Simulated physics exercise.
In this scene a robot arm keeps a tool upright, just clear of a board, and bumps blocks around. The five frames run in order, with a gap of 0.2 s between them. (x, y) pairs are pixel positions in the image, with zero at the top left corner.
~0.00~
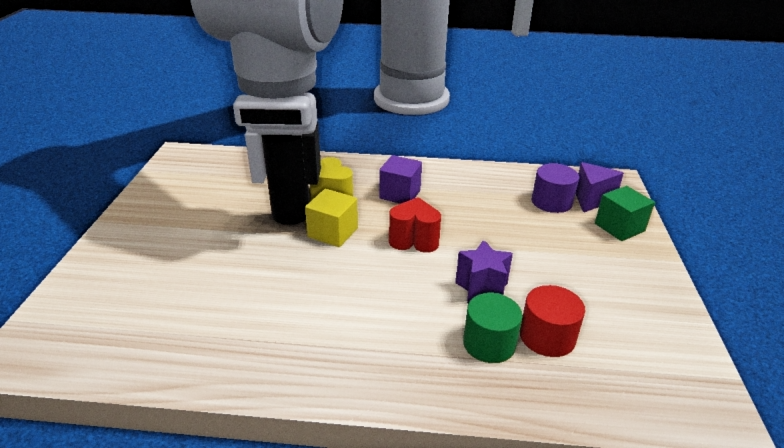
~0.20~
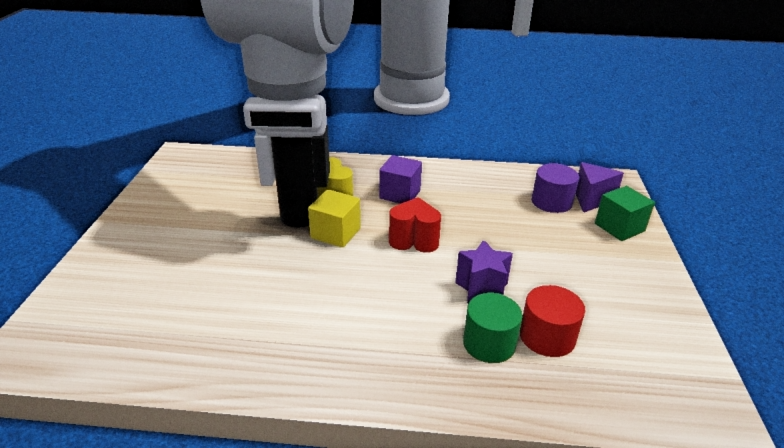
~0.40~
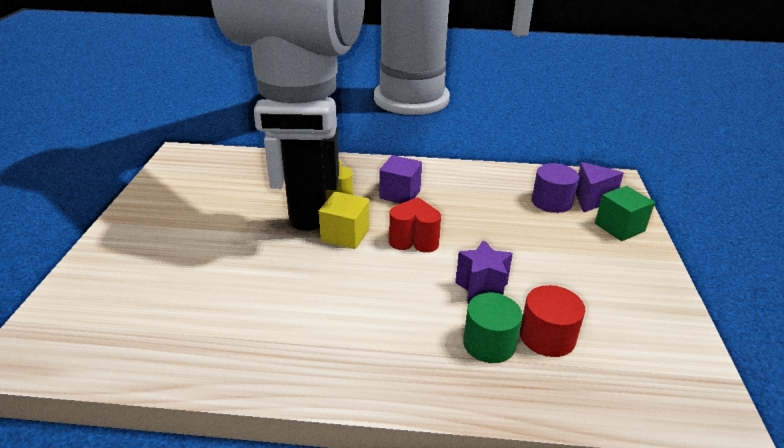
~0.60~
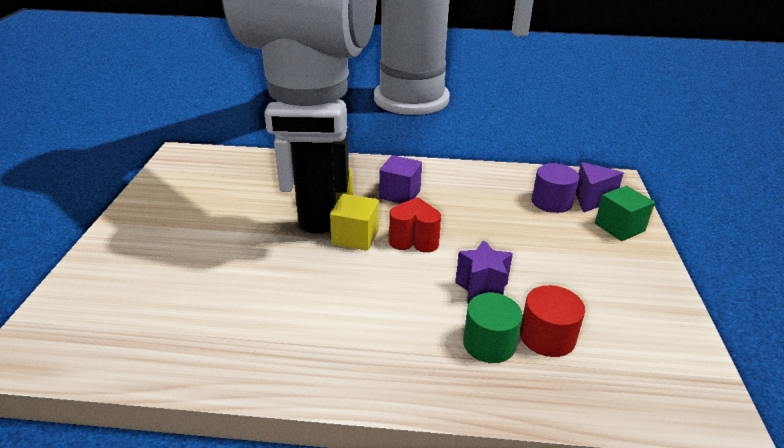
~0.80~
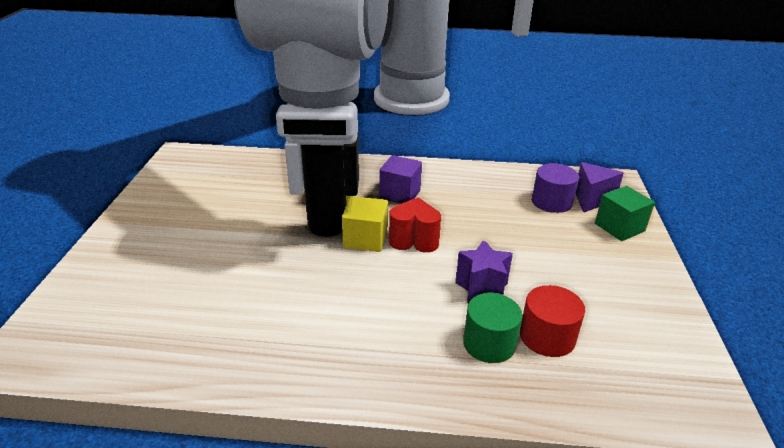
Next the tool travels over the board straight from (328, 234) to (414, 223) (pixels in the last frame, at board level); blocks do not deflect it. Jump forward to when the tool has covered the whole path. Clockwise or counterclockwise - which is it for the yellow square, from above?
It spins clockwise.
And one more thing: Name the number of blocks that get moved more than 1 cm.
Moved: Exactly two.
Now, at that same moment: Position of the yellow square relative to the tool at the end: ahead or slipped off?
The yellow square is left behind or beside.
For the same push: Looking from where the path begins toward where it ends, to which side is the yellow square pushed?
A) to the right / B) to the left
A (to the right)
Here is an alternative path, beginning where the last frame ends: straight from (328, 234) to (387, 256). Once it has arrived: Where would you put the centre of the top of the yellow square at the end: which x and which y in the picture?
When the path ends, it will be at (430, 227).
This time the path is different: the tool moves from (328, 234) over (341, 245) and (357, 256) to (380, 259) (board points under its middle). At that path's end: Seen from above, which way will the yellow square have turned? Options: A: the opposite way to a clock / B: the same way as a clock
Answer: A.
What follows on the original path. Halfway along, tool at (372, 220); yellow square at (405, 211), turned 30° clockwise; red heart block at (451, 216), turned 15° anticlockwise.
At the end, tool at (415, 215); yellow square at (430, 214), turned 60° clockwise; purple square unmoved; red heart block at (476, 224), turned 30° anticlockwise.
